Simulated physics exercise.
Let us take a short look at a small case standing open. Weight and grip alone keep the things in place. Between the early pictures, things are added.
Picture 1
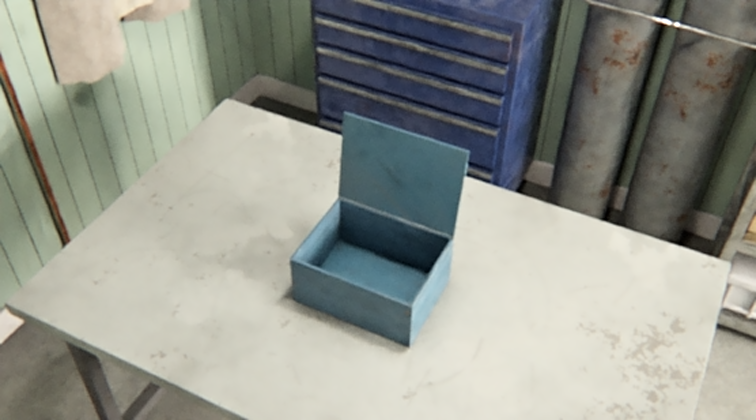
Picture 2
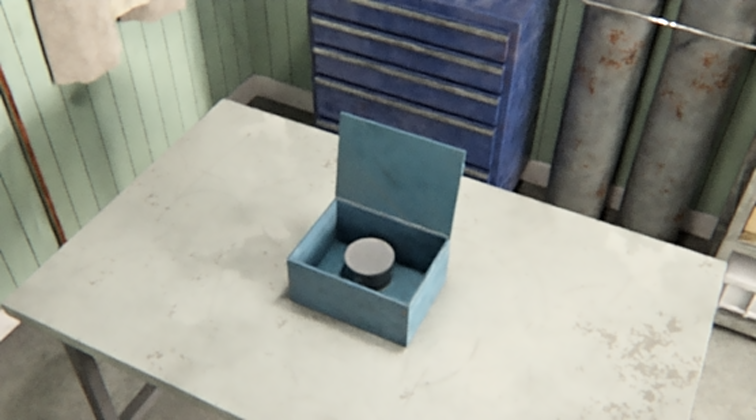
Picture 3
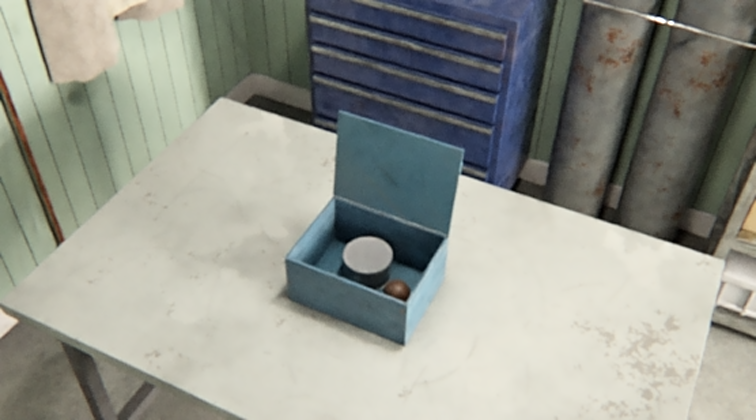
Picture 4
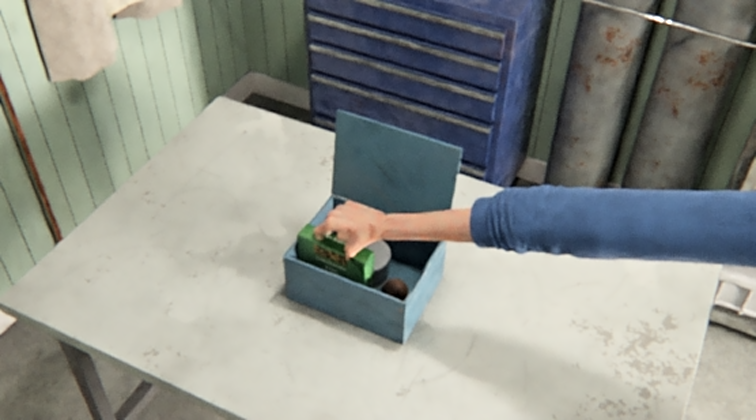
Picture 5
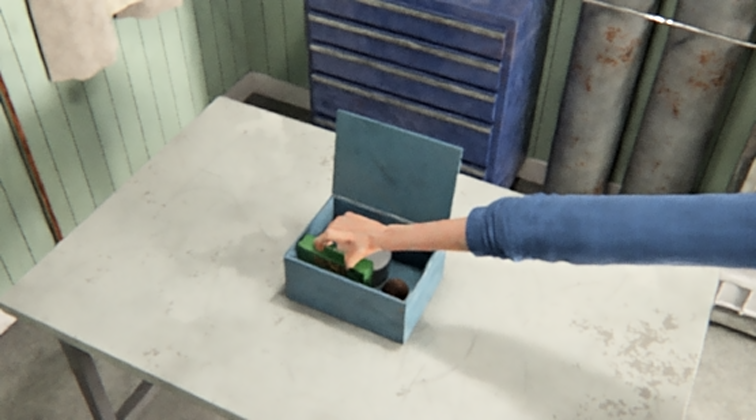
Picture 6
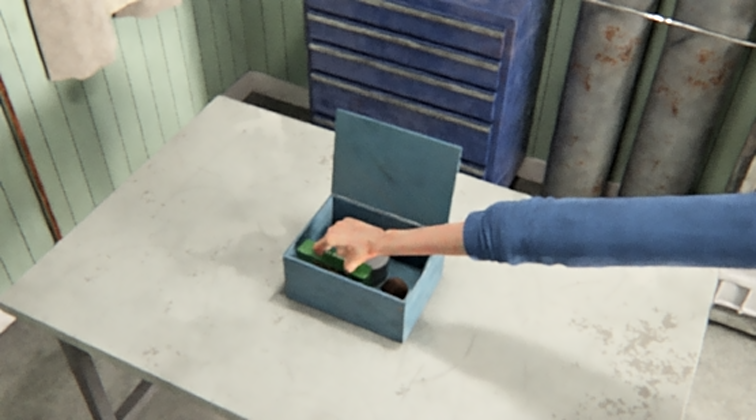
Items appearing one by one in an open blue box on a worktable, then a hand lowering a green packet inside.
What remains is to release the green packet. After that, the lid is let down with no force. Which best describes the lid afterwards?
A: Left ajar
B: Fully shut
Option B: Fully shut.
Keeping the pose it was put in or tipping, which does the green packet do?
At the finish the green packet holds its orientation.
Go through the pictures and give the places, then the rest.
In the first picture, the last thing is not in view yet.
In the second picture, the last thing is not in view yet.
In the third picture, the last thing is not in view yet.
In the fourth picture, still above its spot; green packet (336, 261).
In the fifth picture, still above its spot; green packet (336, 271).
In the sixth picture, in place under the hand.
Then, 1.20 s past the last view, lid starting down.
Then, 1.60 s past the last view, lid 58° above the rim.
Then, 1.80 s past the last view, lid 33° above the rim.
Then, 2.00 s past the last view, lid shut.
Finally, lid shut; all 3 still in place. Final places as the last picture's camera would see them, green packet near (335, 275).
